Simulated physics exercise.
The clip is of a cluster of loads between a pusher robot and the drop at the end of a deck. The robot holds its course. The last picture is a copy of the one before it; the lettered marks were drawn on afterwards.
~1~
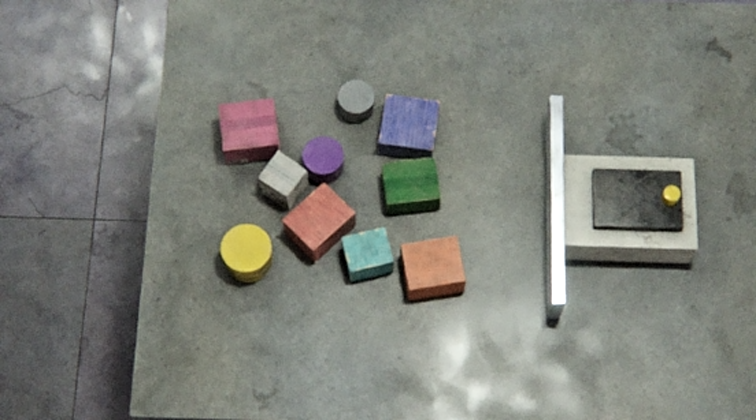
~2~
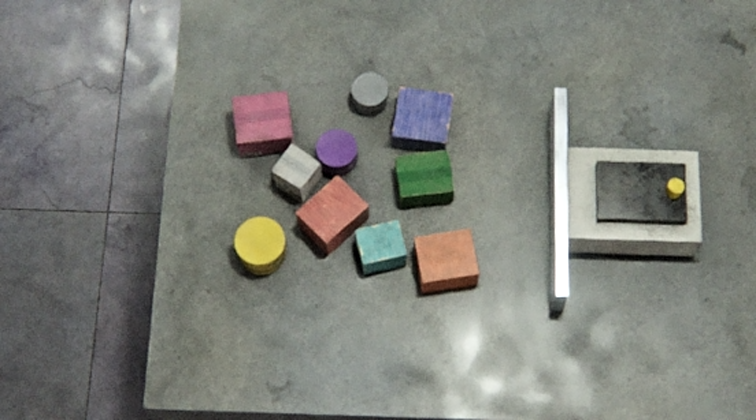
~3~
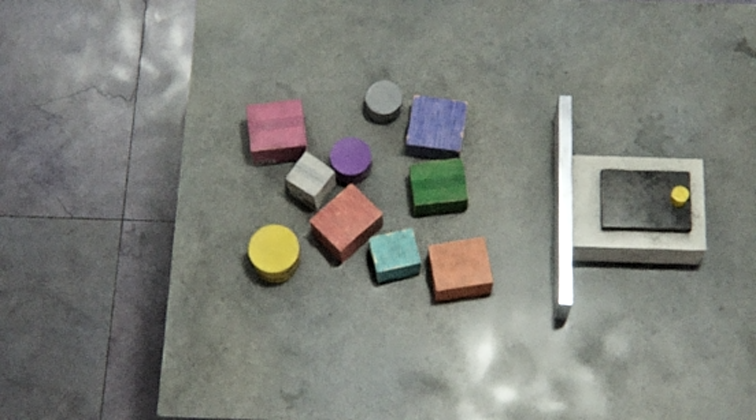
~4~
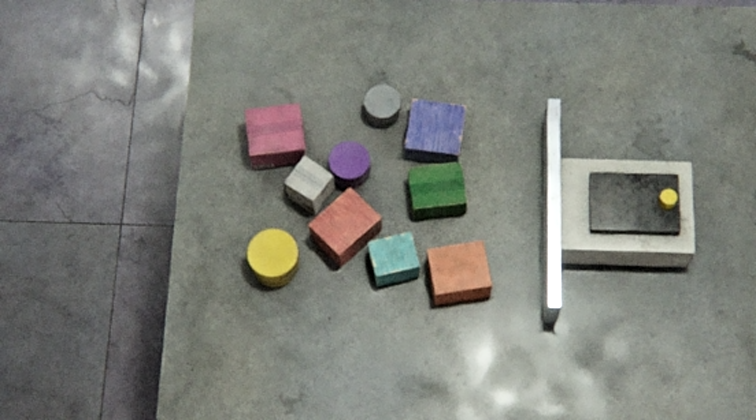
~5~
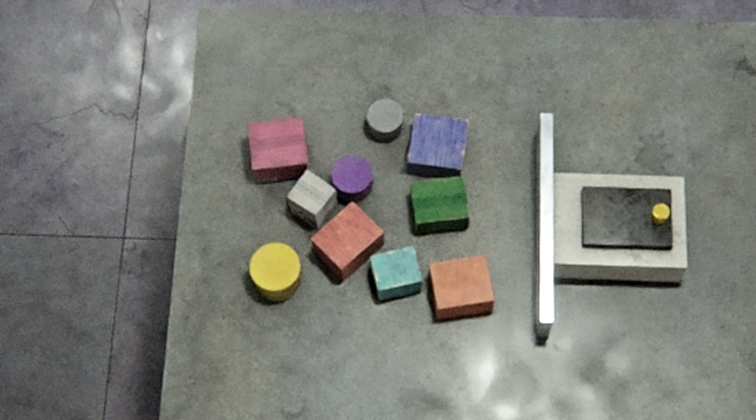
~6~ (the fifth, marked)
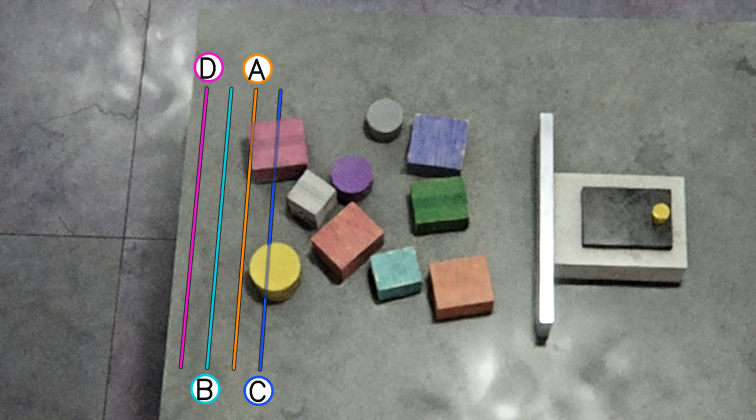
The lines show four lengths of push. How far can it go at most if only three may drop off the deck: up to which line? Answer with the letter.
No farther than C.
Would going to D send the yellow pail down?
By then, yes.
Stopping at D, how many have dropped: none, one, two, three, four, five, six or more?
Six or more.
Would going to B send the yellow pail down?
Yes.
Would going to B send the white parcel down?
Yes.
On the copy, A at (245, 224); B at (220, 223); C at (271, 225); D at (194, 223).
On C. First, robot (521, 214); white parcel (310, 193); grey pail (372, 120).
Then, robot (421, 211); yellow pail (215, 270); pink box (230, 140).
Finally, robot (344, 208); white parcel over the edge; pink box over the edge; three fallen.
By contrast, A drops six; B drops six; D drops nine.
